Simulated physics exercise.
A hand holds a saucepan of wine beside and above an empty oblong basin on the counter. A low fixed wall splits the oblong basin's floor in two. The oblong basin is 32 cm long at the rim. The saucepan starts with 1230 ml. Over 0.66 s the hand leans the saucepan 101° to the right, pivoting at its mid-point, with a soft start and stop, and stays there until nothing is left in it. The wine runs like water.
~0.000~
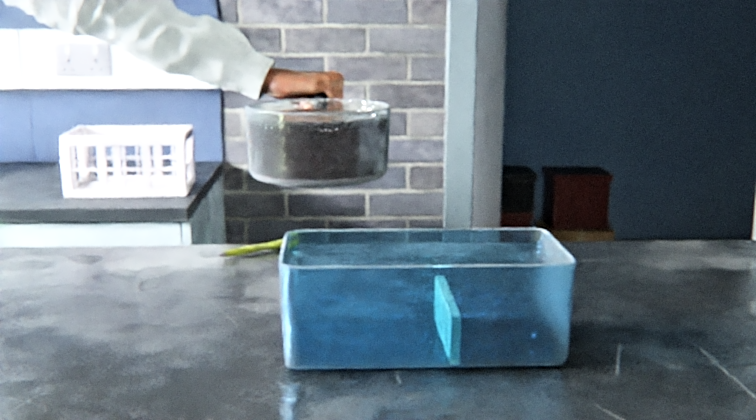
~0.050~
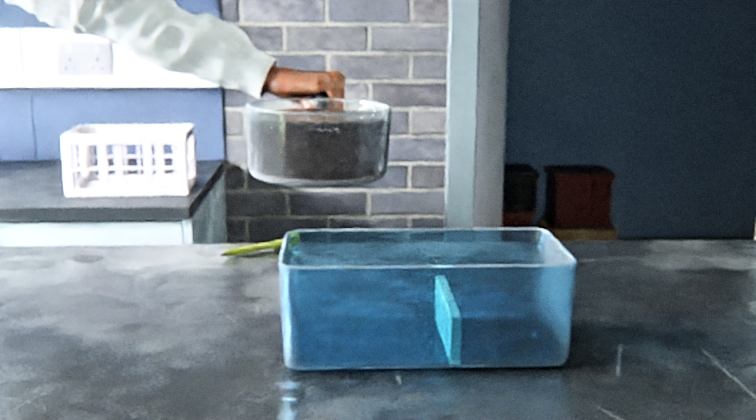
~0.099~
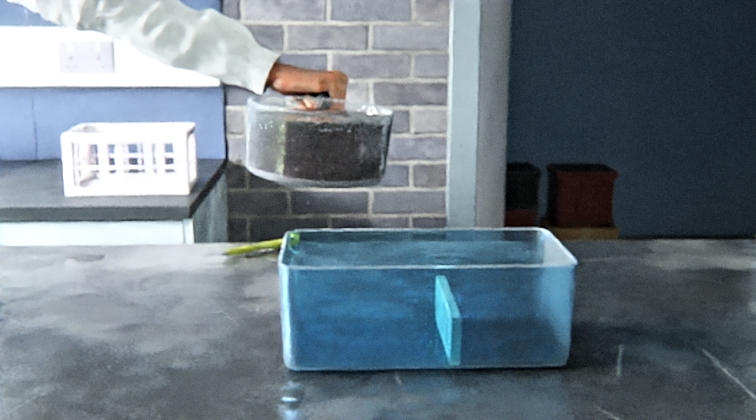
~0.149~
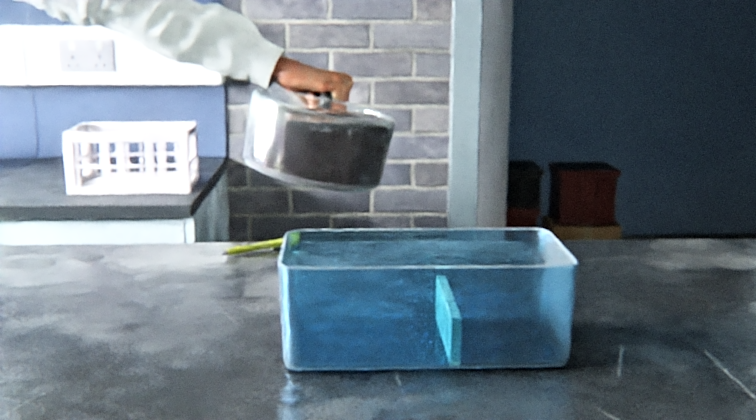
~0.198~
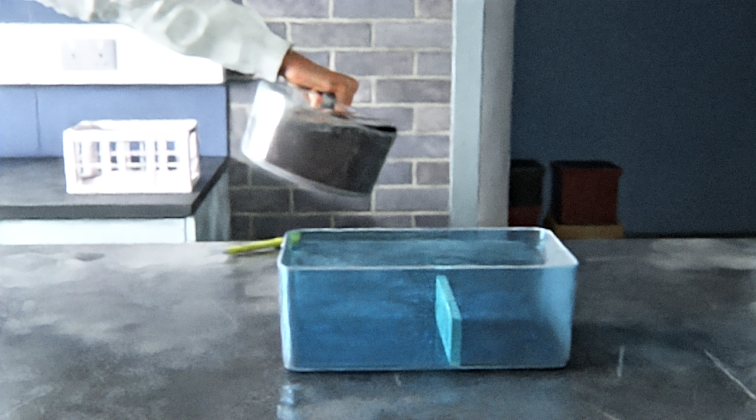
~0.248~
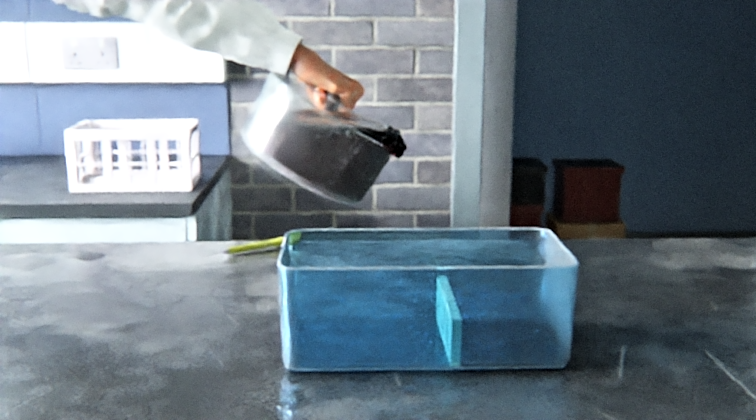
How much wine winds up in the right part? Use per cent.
About 27 per cent.
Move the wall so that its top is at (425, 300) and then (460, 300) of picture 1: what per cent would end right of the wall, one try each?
In turn about 55 and 15 per cent.
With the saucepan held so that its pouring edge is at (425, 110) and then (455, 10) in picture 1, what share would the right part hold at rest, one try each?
First 55, then 75 per cent.
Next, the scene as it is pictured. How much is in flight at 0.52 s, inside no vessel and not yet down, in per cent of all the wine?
Some 36 per cent.
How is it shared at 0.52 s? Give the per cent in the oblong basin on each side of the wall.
Near 18 on the left, 18 on the right.
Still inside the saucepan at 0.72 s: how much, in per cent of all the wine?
Near 7 in a hundred.
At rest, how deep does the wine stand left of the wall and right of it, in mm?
Left about 28 mm, right about 16 mm.
By 0.52 s the tilt is 90° and 29 per cent is still to pour, 17 is left of the wall and 19 right of it.
By 0.72 s the tilt is 101° and 7 per cent is still to pour, 60 is left of the wall and 26 right of it.
By 0.93 s the tilt is 101° and 1 per cent is still to pour, 64 is left of the wall and 26 right of it.
By 1.16 s the tilt is 101° and 0 per cent is still to pour, 68 is left of the wall and 27 right of it.
At rest 68 per cent lies left of the wall, 27 right of it and 5 outside.
